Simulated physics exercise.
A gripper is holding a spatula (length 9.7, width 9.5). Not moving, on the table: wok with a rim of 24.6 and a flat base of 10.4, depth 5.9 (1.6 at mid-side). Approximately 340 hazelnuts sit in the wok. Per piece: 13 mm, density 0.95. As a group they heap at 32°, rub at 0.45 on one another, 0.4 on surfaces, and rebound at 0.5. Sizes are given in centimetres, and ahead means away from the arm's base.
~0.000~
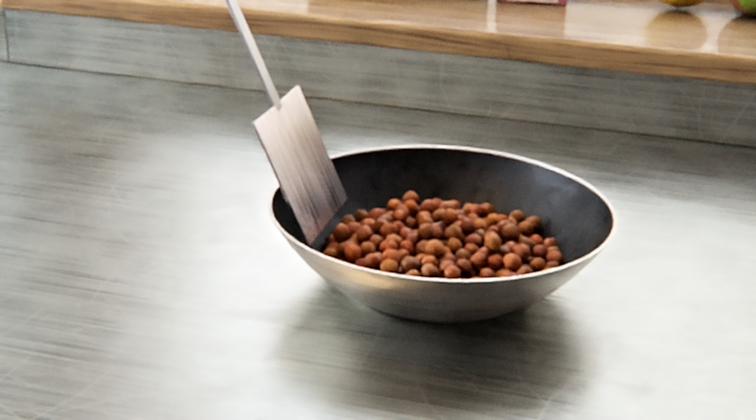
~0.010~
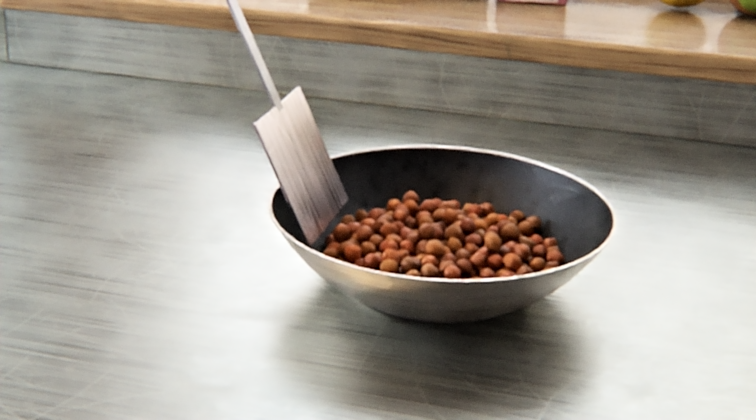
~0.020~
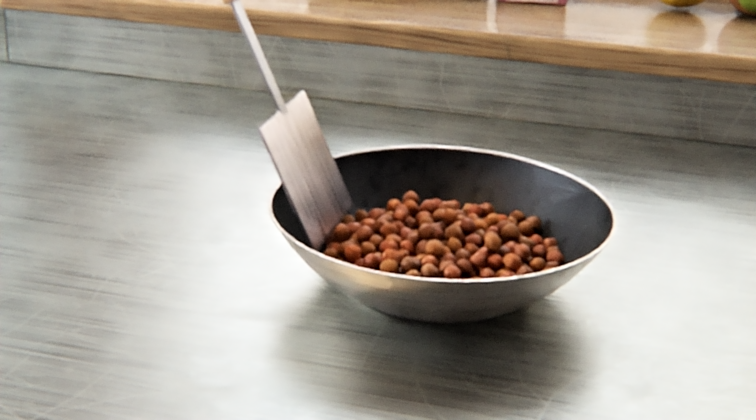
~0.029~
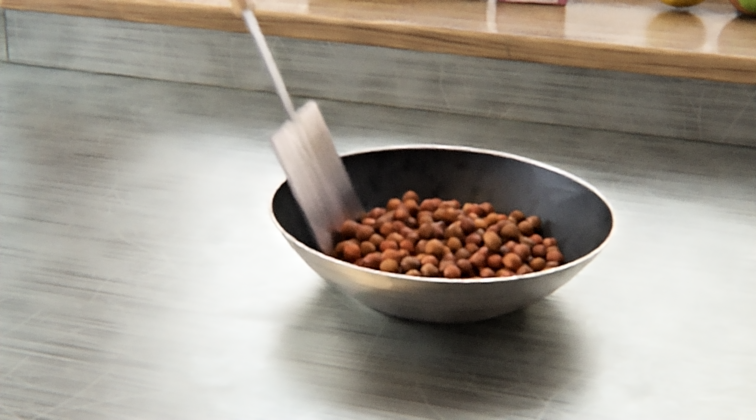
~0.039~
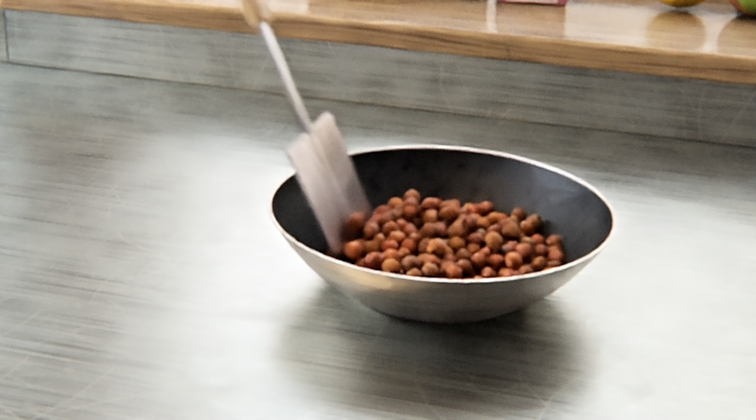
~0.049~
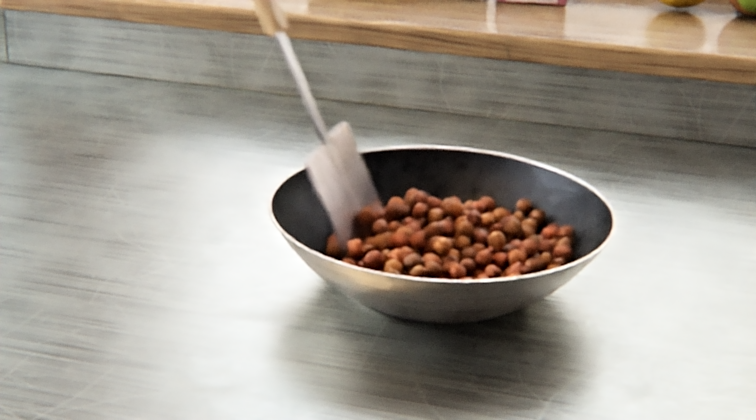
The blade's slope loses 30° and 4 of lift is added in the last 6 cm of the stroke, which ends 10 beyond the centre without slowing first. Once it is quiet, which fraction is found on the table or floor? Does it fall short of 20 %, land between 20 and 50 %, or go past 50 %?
It goes past 50 %.
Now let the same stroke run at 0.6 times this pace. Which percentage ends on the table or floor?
50 %.
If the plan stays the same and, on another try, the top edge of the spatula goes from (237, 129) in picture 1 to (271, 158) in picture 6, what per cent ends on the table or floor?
Some 55 percent ends up on the table or floor.
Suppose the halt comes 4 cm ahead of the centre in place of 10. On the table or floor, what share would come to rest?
In that case about 25 percent ends on the table or floor.
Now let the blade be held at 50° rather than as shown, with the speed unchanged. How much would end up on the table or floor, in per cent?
My guess is close to 60 per cent.
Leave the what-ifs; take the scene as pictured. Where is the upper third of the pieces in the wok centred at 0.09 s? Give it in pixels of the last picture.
It sits at about (487, 232).
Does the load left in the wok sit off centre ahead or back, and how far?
Some 2.5 cm ahead.
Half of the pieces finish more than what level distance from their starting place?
It works out to roughly 42 cm.
After 0.09 s, sloping 65°, highest piece 8 above the table; 335 in the wok.
After 0.12 s, sloping 59°, highest piece 11 above the table; 324 in the wok, 11 on the blade or in flight.
After 0.34 s, sloping 35°, highest piece 31 above the table; 111 in the wok, 53 on the table or floor, 171 on the blade or in flight.
After 1.39 s, sloping 35°, highest piece 3 above the table; 224 on the table or floor, 111 in the wok.
In the end, 224 on the table or floor, 111 in the wok. That is 67 % on the table or floor.
